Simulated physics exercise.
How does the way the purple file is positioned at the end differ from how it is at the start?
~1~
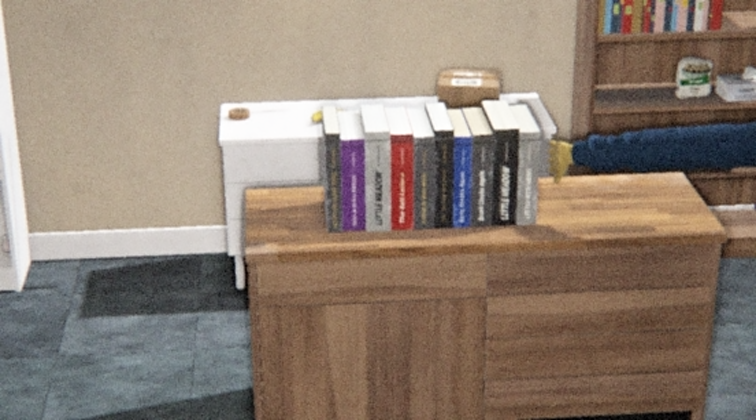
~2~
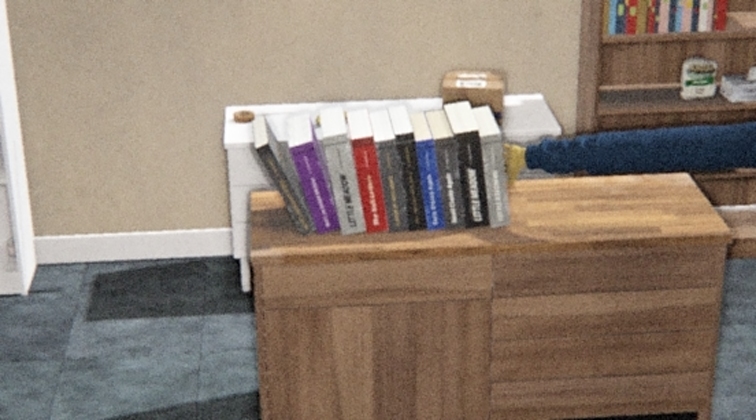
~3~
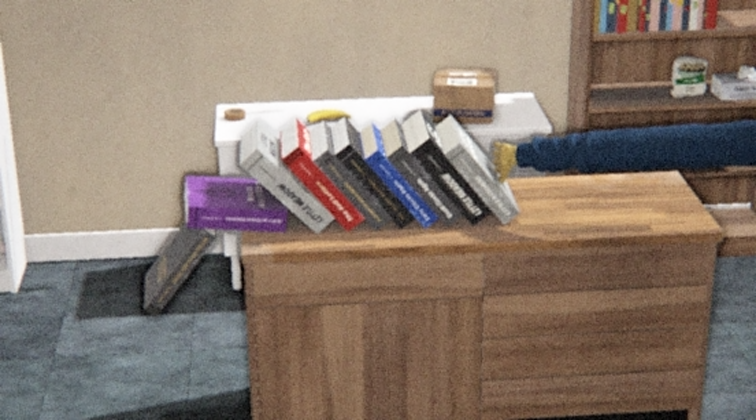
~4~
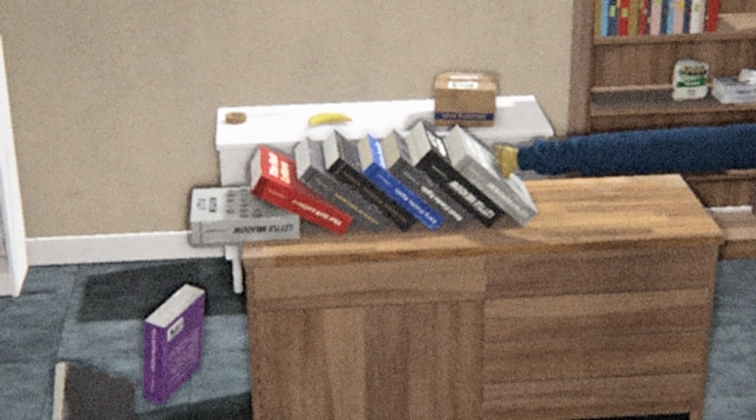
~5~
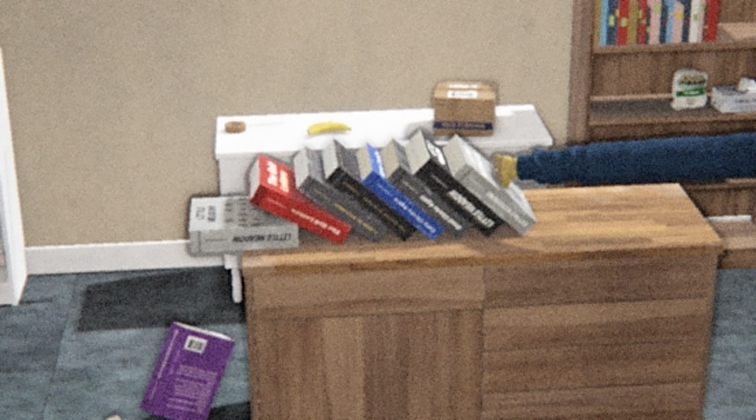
At the start the purple file stands upright in the row on the worktop. By the end it is upside down on the floor, below the left end of the worktop.
